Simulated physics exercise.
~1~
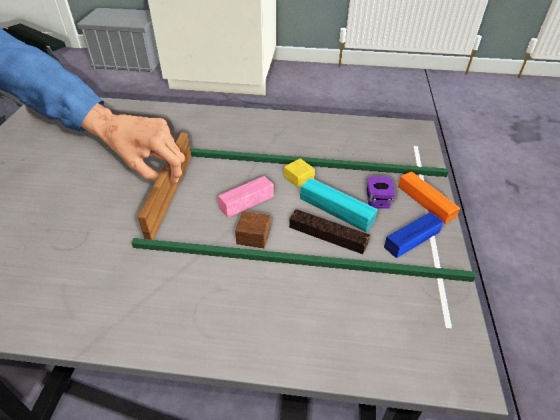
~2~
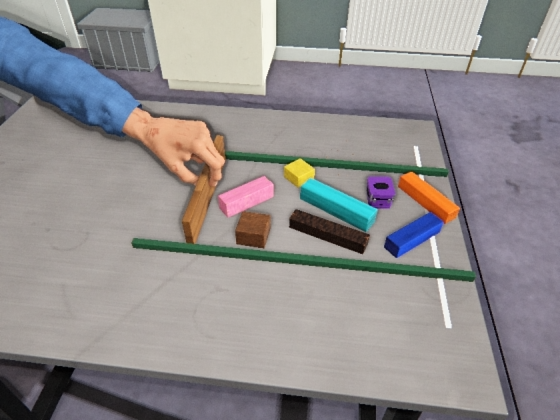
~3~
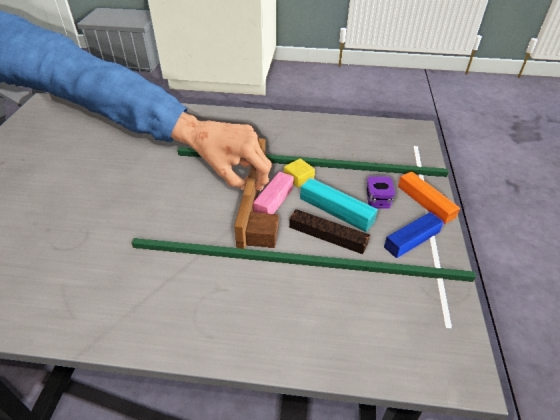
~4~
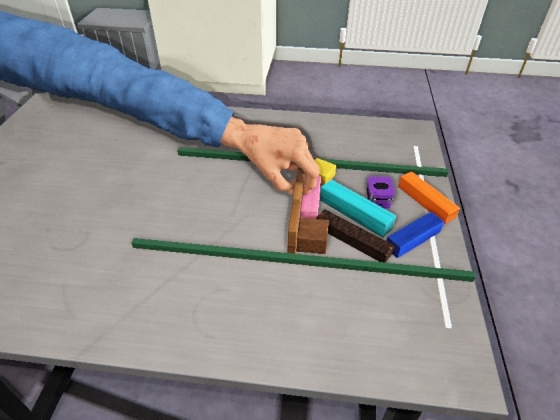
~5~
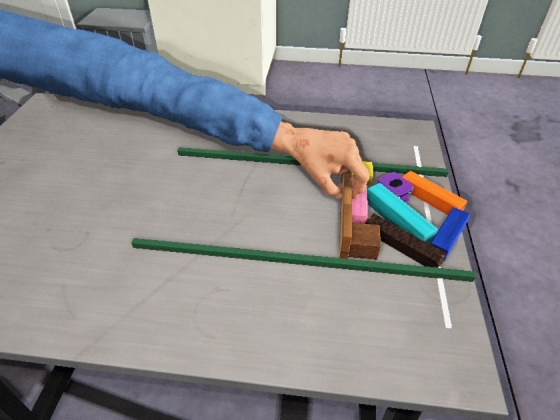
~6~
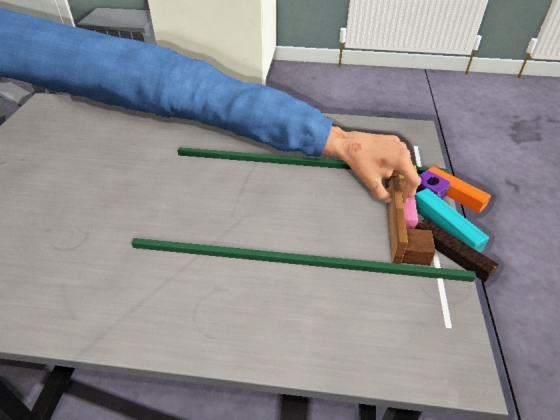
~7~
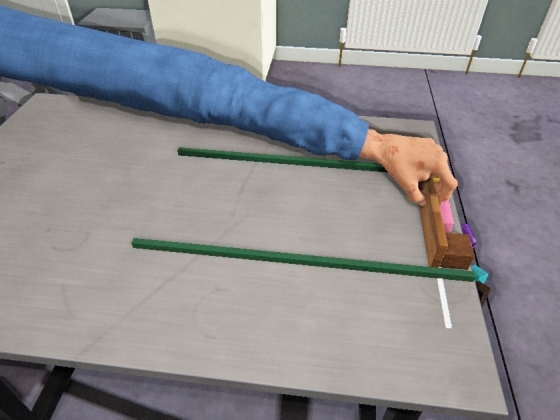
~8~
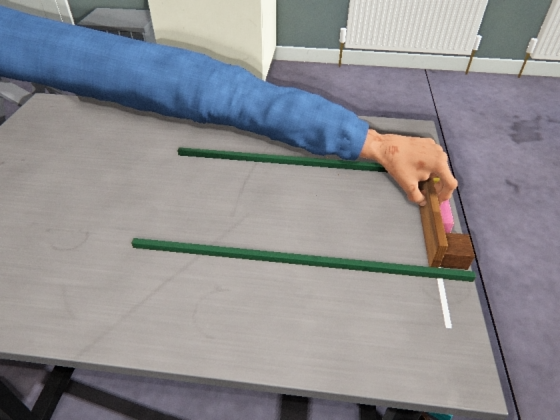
In the video, a hand slides an upright wooden board rightward between two green rails, sweeping colourful bars and blocks toward the table's end. The orange, blue, purple, turquoise and black pieces go over the edge, while the brown block and pink bar remain beside the stopped board.
